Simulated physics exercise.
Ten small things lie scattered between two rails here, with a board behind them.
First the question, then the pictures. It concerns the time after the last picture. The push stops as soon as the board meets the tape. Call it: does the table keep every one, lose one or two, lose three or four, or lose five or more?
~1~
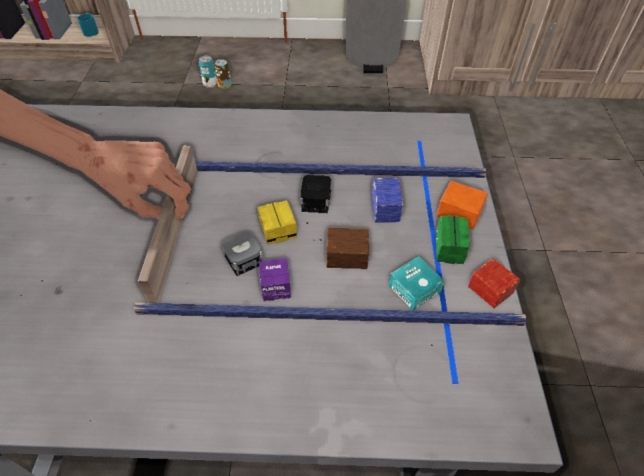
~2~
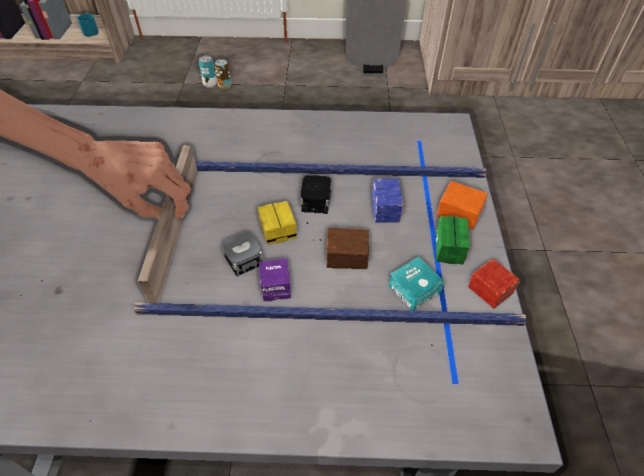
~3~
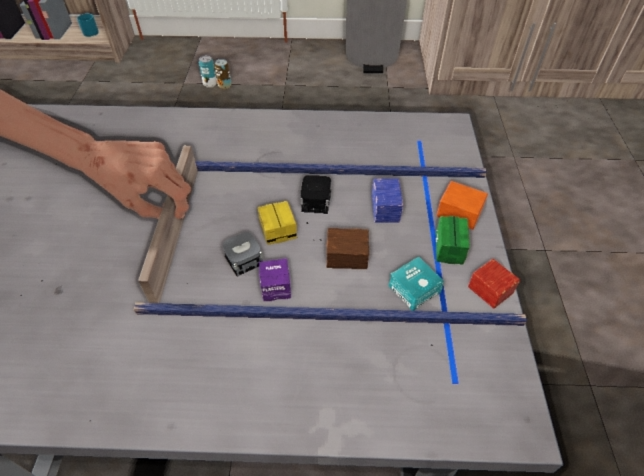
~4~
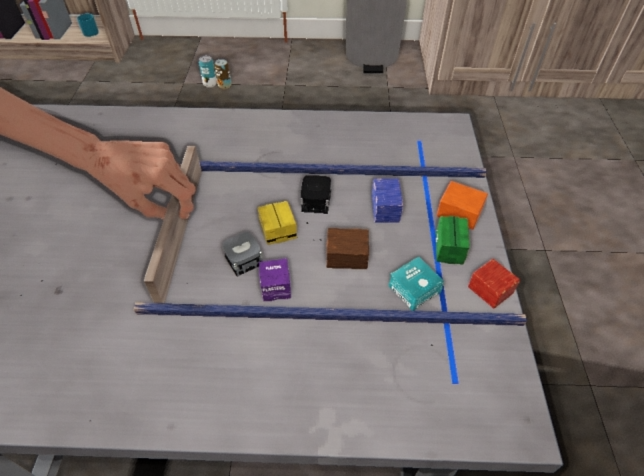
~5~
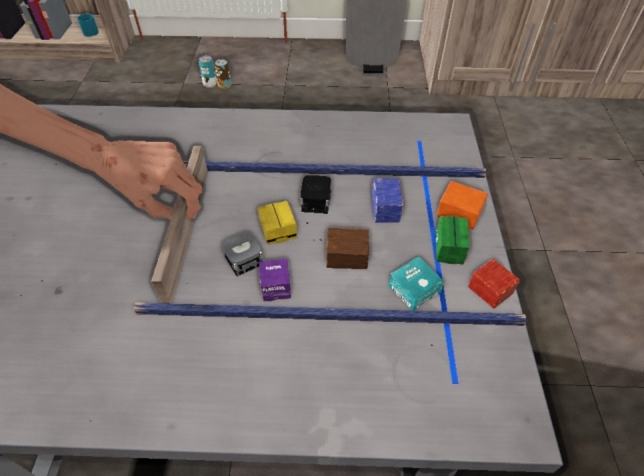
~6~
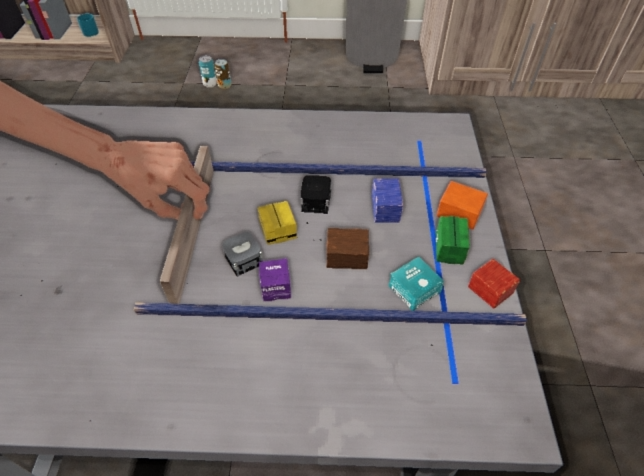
It loses three or four.
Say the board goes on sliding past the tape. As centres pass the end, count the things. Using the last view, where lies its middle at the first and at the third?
About (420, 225), then about (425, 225).
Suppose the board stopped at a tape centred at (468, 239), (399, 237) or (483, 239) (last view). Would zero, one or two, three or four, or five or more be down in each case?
First five or more, then none at all, and last more than four.
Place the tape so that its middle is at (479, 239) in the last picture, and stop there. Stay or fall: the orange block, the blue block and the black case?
In short: Orange block gone, blue block gone, black case safe.
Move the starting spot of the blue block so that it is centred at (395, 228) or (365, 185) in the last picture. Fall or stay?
One after the other: It keeps its spot; it keeps its spot.
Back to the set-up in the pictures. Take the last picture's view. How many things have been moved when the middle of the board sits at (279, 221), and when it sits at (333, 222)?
Counts: 3, 5.
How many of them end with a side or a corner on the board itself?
Number in contact with it: 4.
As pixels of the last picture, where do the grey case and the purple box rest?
The grey case comes to rest at (455, 264), and the purple box comes to rest at (459, 290).
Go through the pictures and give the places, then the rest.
Red block (494, 283); orange block (462, 205); green box (452, 240); board (172, 218); tape (434, 238), in the first picture.
Orange block (462, 205); purple box (275, 280), in the second picture.
Green box (452, 240); brown block (348, 248), in the third picture.
Red block (494, 283); black case (316, 194), in the fourth picture.
Orange block (462, 205); turquoise box (416, 284), in the fifth picture.
Red block (494, 283); orange block (462, 205); green box (452, 240); board (191, 219); tape (434, 238), in the sixth picture.
Soon after, none off yet; red block at rest near (494, 283); orange block at rest near (462, 205); green box at rest near (452, 240).
By the end, the number that fall off is three or four; fallen, green box, orange block and red block.
